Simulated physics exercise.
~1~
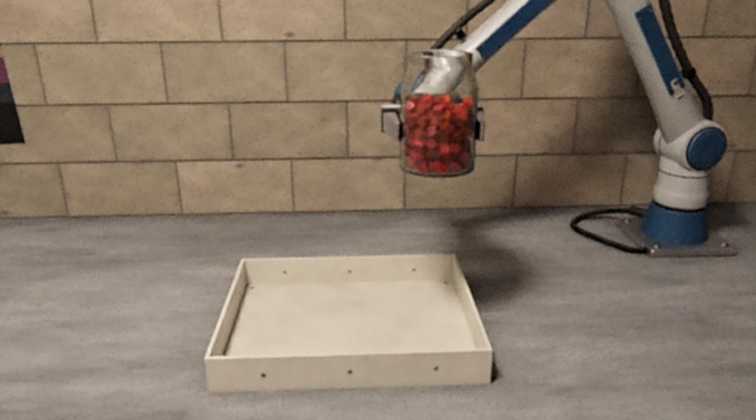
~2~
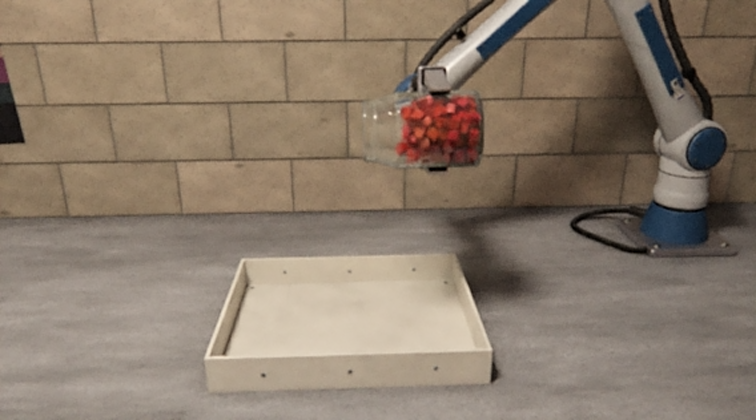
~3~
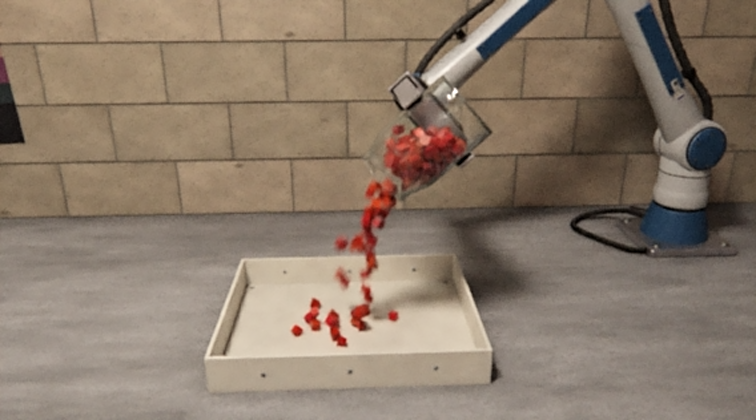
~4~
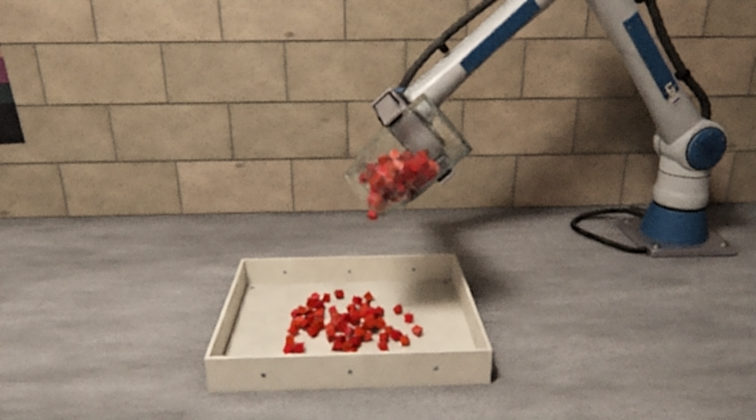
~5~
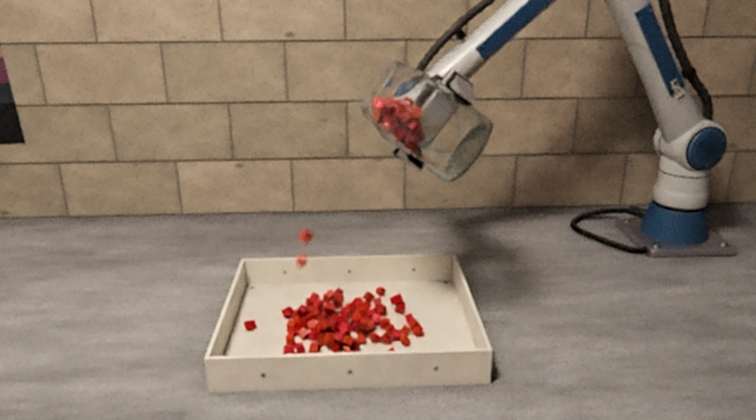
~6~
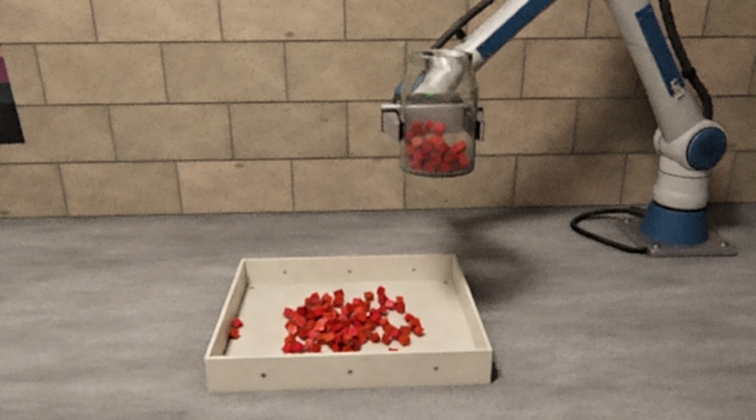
A robot arm tips a clear jar, pours most red pieces into a tray, and rights it.
